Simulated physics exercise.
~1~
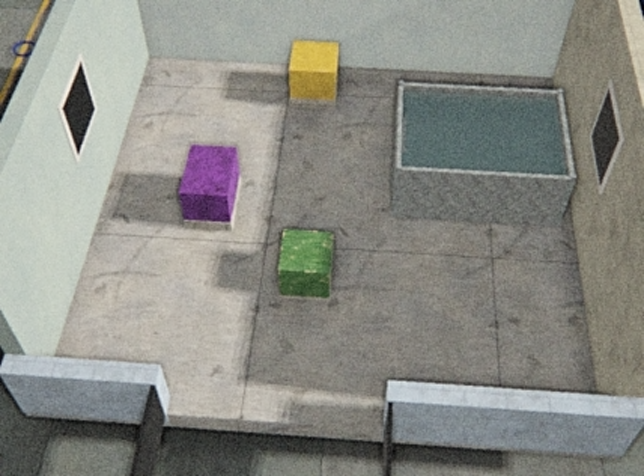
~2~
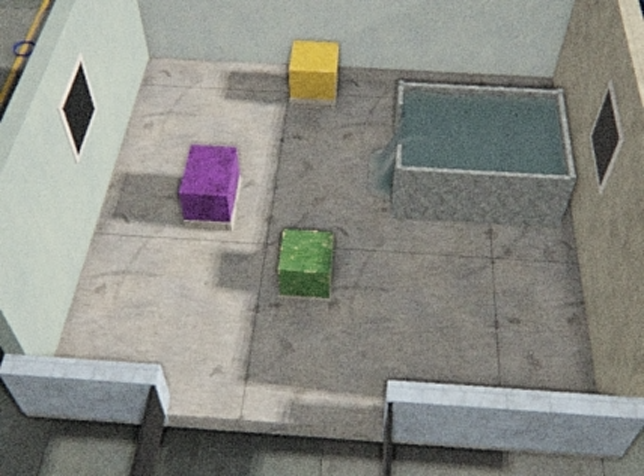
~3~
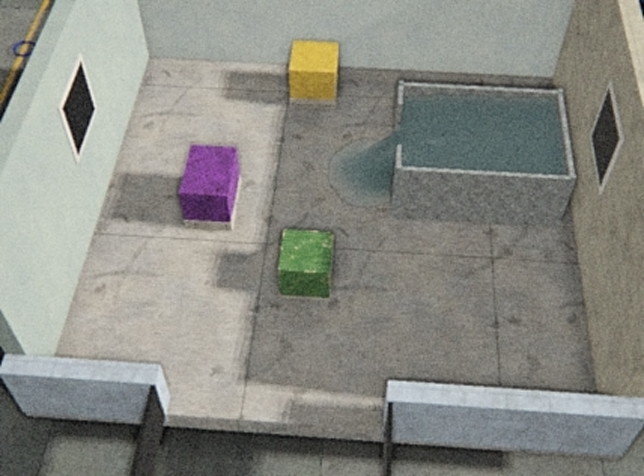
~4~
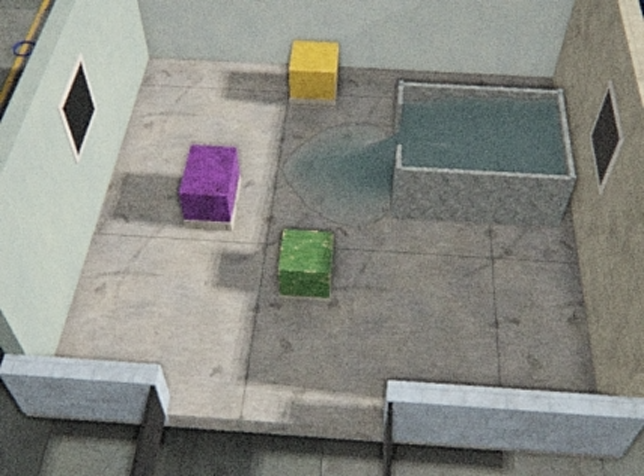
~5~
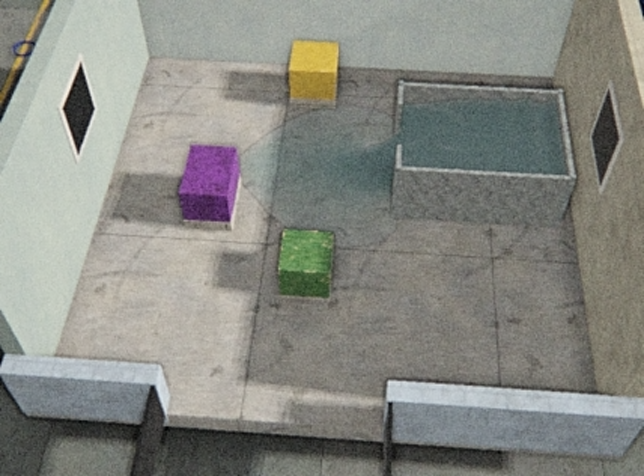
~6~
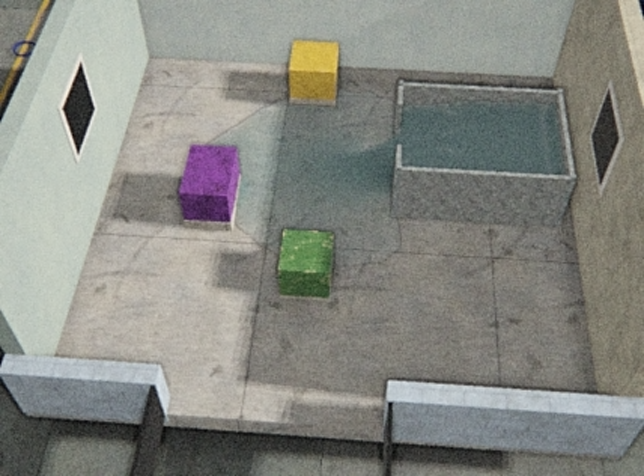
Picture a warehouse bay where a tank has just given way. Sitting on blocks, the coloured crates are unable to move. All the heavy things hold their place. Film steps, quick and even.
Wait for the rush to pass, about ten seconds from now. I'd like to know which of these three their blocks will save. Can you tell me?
Sure: The green crate does get wet; the yellow crate does get wet; the purple crate does get wet.
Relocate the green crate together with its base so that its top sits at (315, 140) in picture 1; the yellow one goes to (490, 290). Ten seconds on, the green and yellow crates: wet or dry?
The green crate gets flooded, while the yellow crate stays clear.
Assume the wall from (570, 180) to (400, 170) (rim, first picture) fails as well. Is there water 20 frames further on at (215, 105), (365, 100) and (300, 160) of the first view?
Spot one: Spared by the leak. Spot two: Spared by the leak. Spot three: Spared by the leak.
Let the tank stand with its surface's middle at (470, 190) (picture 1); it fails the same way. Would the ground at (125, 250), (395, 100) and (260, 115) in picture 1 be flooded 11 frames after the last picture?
As listed: Covered, not flooded, wet.
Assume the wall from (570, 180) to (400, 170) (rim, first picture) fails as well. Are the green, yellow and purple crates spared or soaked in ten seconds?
Going through them, the green gets reached, the yellow is never reached and the purple is never reached.
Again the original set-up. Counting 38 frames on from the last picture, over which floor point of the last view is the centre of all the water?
Point: (299, 186).
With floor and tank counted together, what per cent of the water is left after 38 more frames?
I'd say roughly 92 percent.
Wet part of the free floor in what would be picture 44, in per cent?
That should be about 70 %.
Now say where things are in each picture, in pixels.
The first frame shows the tank at (482, 133) is whole and still.
In the second frame, water pours out at (399, 155) and has run to (381, 195).
In the third frame, water pours out at (399, 158) and has run to (335, 182).
In the fourth frame, water pours out at (399, 159) and has run to (289, 174).
In the fifth frame, water pours out at (399, 159) and has run to a hidden place.
In the sixth frame, the front is at a hidden place, out from the gap at (399, 159).
A moment on, water covers 35 % of the floor; the green crate water round its plinth, the yellow crate water round its plinth, the purple crate water round its plinth.
Next, water covers 50 % of the floor; the green crate water round its plinth, the yellow crate water round its plinth, the purple crate water round its plinth.
Then, water covers 55 % of the floor; the green crate water round its plinth, the yellow crate water round its plinth, the purple crate water round its plinth.
Later, water covers 70 % of the floor; the green crate water round its plinth, the yellow crate water round its plinth, the purple crate water round its plinth.
In the end, water covers 100 % of the floor; the green crate was topped, the yellow crate was topped, the purple crate was topped.
